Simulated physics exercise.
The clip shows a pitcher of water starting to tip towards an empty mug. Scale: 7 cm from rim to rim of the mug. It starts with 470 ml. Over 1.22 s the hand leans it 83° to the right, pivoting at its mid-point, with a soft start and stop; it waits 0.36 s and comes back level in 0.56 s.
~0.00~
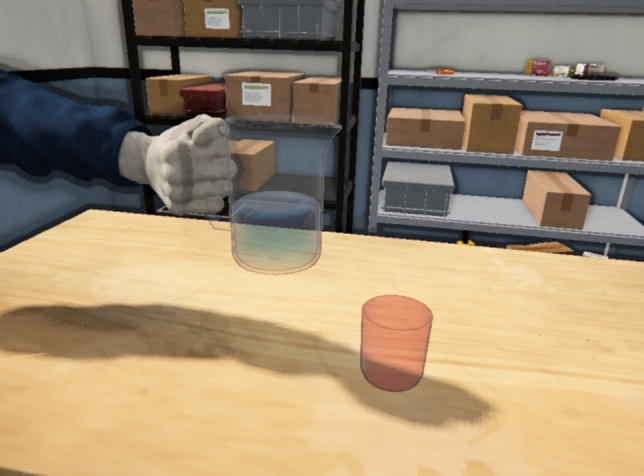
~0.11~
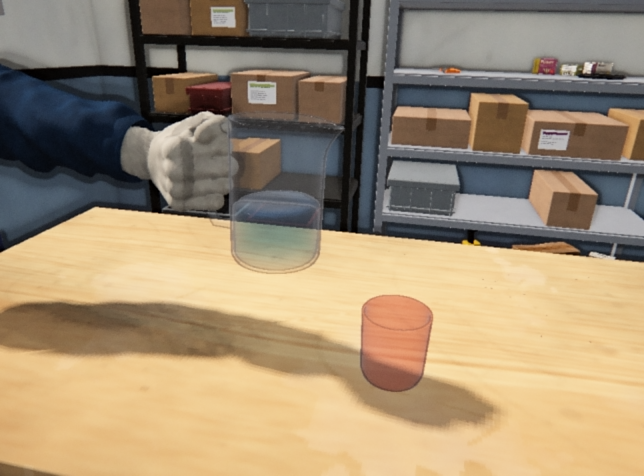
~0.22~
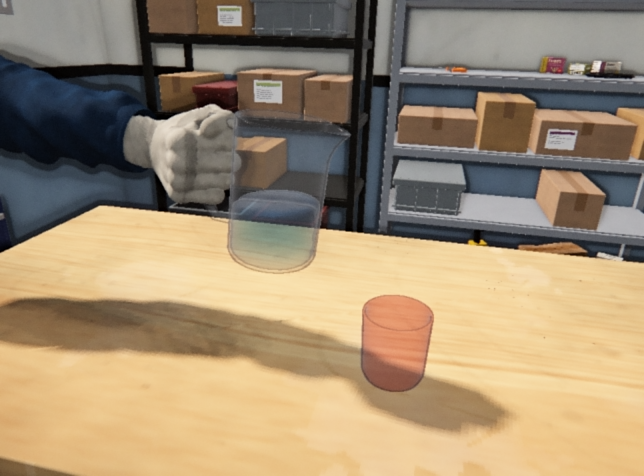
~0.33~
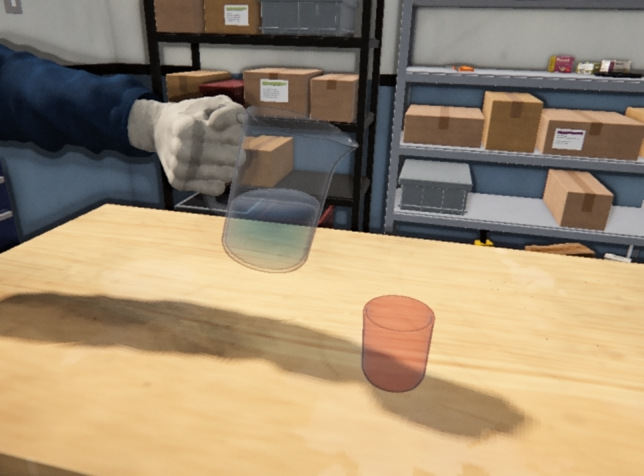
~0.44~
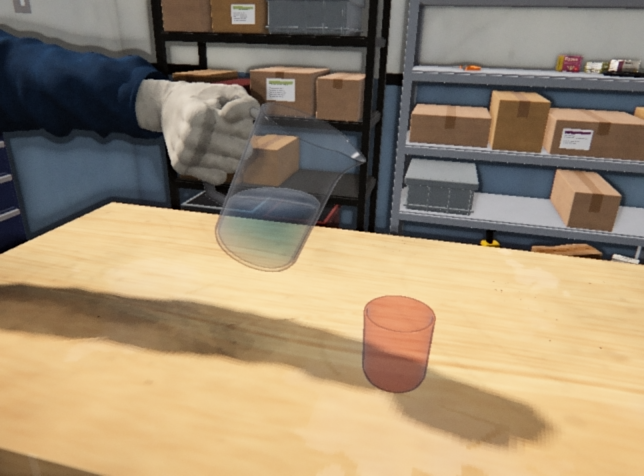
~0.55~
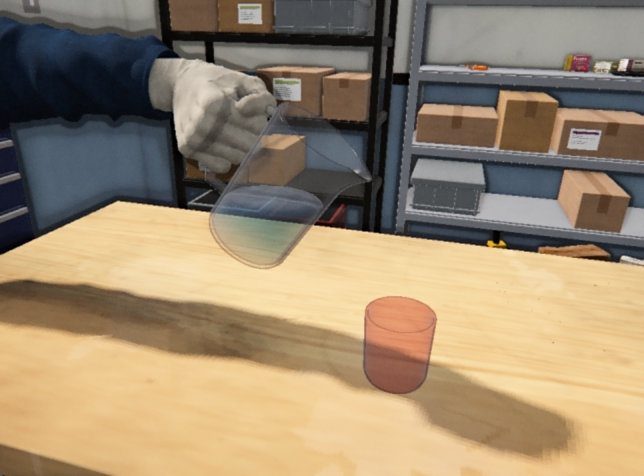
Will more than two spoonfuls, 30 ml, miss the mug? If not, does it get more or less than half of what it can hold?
Expect this: Over half its capacity and no mess.
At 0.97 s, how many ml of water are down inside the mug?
About 0 ml.
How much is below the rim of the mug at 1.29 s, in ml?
About 120 ml.
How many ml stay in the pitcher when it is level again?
Some 160 ml.
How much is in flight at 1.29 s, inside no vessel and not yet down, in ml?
Close to 60 ml.
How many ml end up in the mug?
Some 300 ml.
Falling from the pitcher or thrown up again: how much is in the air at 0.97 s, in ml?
Some 15 ml.
By 0.97 s the tilt is 75° and the mug has 0 ml, the pitcher 455 ml, and 0 ml is on the table.
By 1.29 s the tilt is 83° and the mug has 115 ml, the pitcher 295 ml, and 0 ml is on the table.
By 1.62 s the tilt is 82° and the mug has 260 ml, the pitcher 180 ml, and 10 ml is on the table.
By 1.97 s the tilt is 17° and the mug has 305 ml, the pitcher 160 ml, and 10 ml is on the table.
At rest the mug has 305 ml, the pitcher 160 ml, and 10 ml is on the table.
